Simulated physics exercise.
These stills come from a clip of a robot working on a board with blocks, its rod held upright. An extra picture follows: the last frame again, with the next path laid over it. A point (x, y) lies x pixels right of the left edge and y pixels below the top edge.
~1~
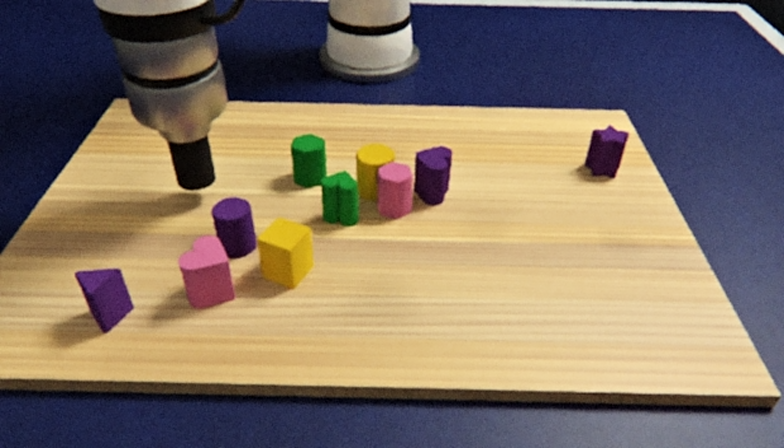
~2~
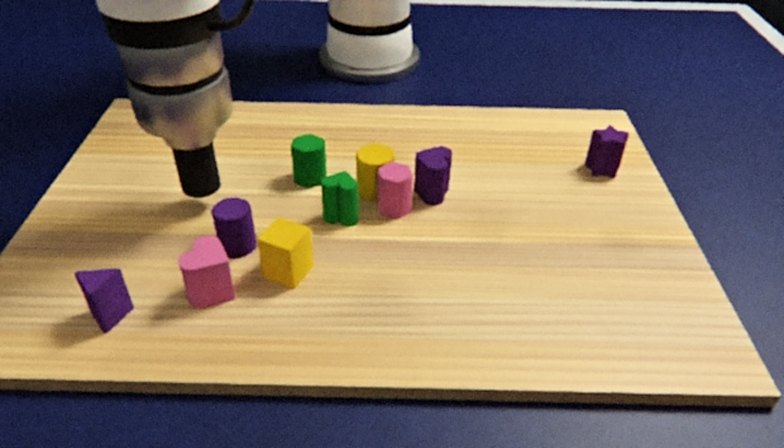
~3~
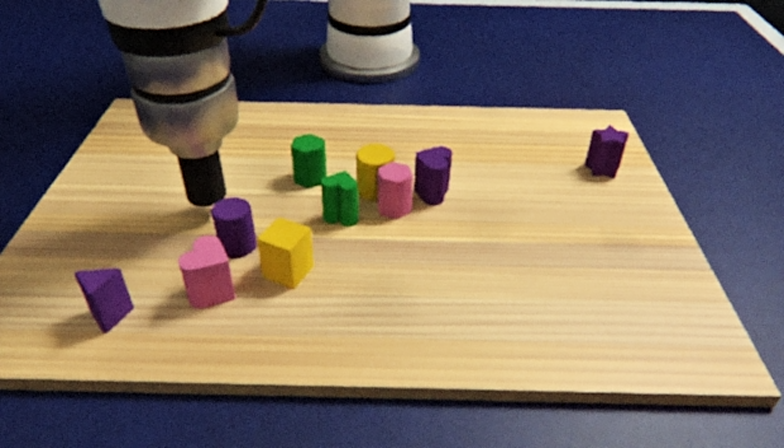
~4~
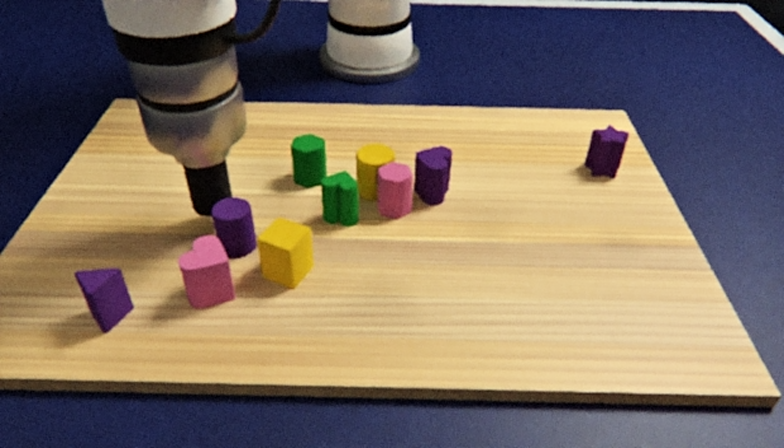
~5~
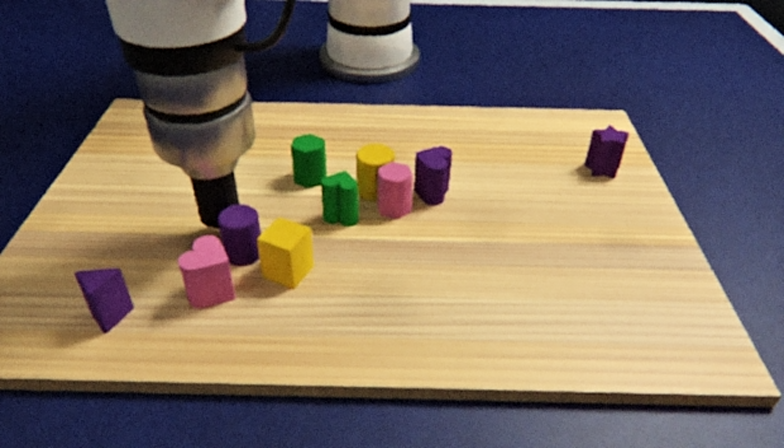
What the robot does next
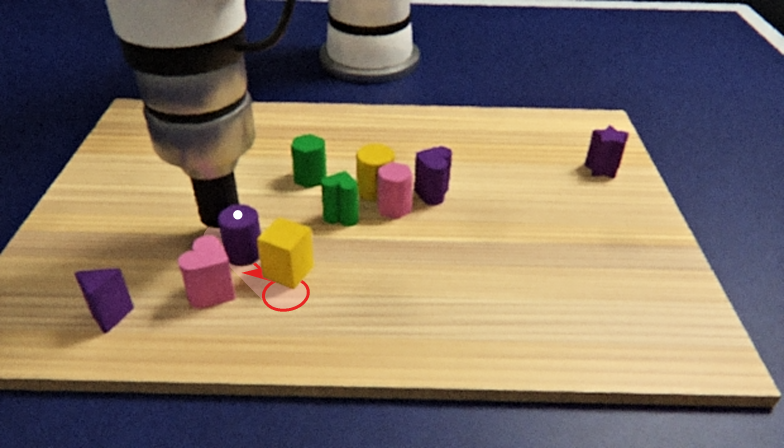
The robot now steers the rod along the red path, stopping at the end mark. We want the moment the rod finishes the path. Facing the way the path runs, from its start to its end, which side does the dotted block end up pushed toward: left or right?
Facing from start to end, it shifts right.
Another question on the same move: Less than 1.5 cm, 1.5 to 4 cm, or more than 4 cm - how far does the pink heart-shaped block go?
Displacement: Within 1.5 cm.
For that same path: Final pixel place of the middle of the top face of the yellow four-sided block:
Its top centre is at about (325, 247).
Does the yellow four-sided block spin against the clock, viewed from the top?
Going by the path, yes.
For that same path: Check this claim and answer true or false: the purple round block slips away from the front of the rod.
The claim does not hold.
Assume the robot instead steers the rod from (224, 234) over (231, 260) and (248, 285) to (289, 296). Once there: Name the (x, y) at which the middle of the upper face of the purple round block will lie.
Expect it around (313, 279).
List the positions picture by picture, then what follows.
In the first picture, lower end of the rod (197, 180), tops of blocks, pink heart-shaped block (204, 253), purple round block (231, 207), yellow four-sided block (284, 232).
In the second picture, rod (202, 187), blocks as before.
In the third picture, rod (207, 195), blocks as before.
In the fourth picture, rod (213, 205), blocks as before.
In the fifth picture, rod (221, 216), pink heart-shaped block (204, 253), purple round block (238, 215), yellow four-sided block (284, 232).
The drawn path runs in a line from (224, 234) to (286, 294); the dot is on the purple round block.
The first path, step by step. Halfway along, rod (250, 244); purple round block (265, 248); yellow four-sided block (307, 243), turned 40° anticlockwise.
At the end, rod (284, 275); pink heart-shaped block not moved; purple round block (285, 286); yellow four-sided block (325, 247), turned 55° anticlockwise.
